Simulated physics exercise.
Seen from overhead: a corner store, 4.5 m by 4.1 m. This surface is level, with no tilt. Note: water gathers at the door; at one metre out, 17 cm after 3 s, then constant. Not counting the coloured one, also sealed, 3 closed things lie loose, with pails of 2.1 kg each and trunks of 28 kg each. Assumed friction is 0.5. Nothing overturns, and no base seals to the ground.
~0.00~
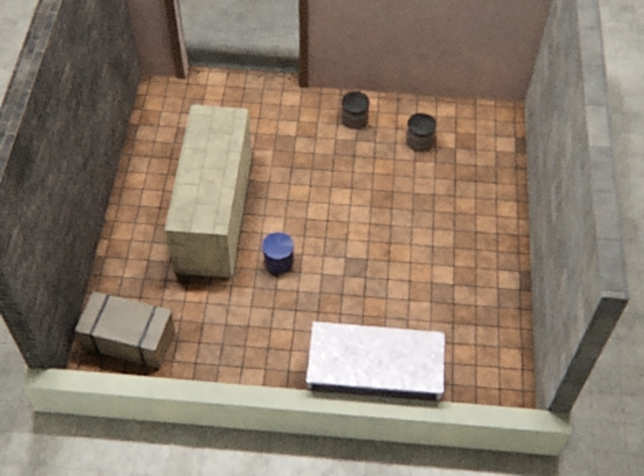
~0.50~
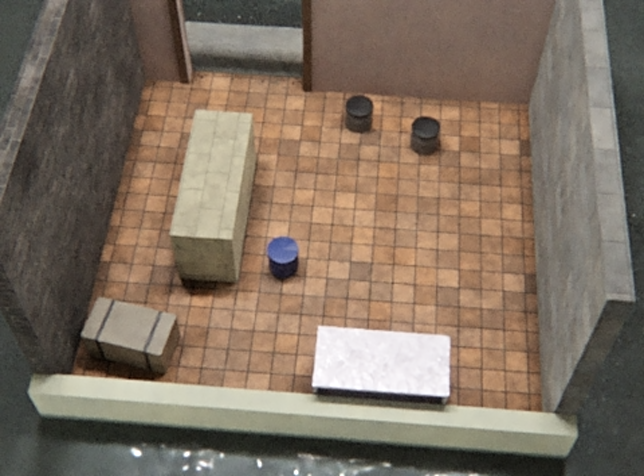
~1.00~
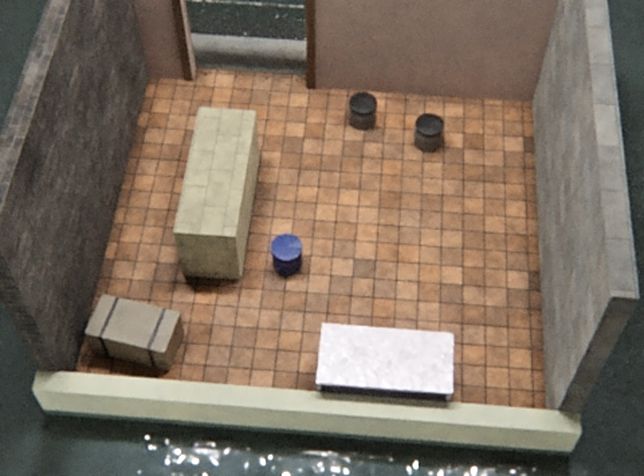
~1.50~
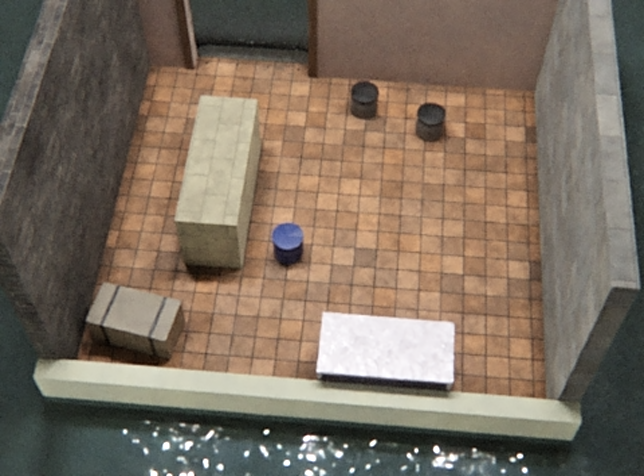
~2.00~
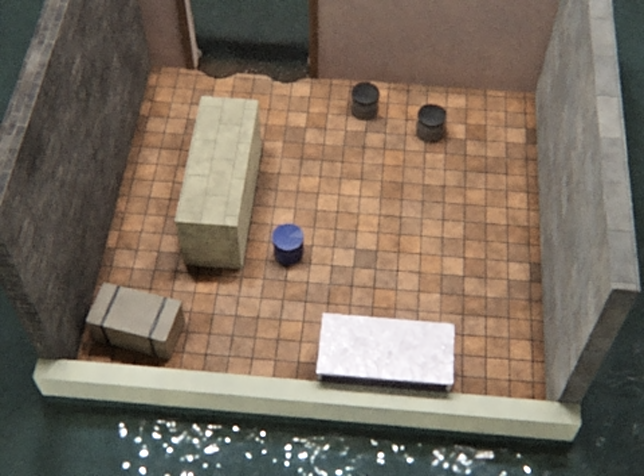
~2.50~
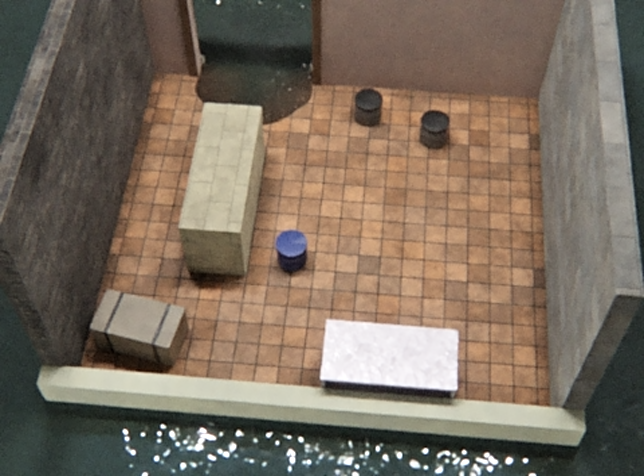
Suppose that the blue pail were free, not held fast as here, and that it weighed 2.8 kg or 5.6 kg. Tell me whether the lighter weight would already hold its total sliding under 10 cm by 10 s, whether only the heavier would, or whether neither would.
Pretty sure it takes the high figure.
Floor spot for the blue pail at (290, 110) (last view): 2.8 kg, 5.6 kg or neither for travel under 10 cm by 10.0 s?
Looking at the loads, neither keeps it.
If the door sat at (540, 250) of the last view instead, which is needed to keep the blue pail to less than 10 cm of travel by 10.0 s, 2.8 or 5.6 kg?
That way, neither mass suffices.
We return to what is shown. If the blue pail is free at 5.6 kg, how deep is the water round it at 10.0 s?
Around 5 cm.
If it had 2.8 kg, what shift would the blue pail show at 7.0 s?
Roughly 20 cm.
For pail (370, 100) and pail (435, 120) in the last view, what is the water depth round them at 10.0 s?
I'd put it at 2 cm and 2 cm respectively.
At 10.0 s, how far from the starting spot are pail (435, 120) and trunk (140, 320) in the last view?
Shifts: 0 cm / 30 cm.
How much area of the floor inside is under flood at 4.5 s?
That flooded area is roughly 6.0 m2.
After 3.5 s the blue pail would be 0 cm from its start with 2.8 kg and 0 cm from its start with 5.6 kg; 0 cm of water round it then.
After 4.5 s the blue pail would be 0 cm from its start with 2.8 kg and 0 cm from its start with 5.6 kg; 2 cm of water round it then.
After 7.0 s the blue pail would be 22 cm from its start with 2.8 kg and 0 cm from its start with 5.6 kg; 3 cm of water round it then.
After 10.0 s the blue pail would be 62 cm from its start with 2.8 kg and 0 cm from its start with 5.6 kg; 5 cm of water round it then.
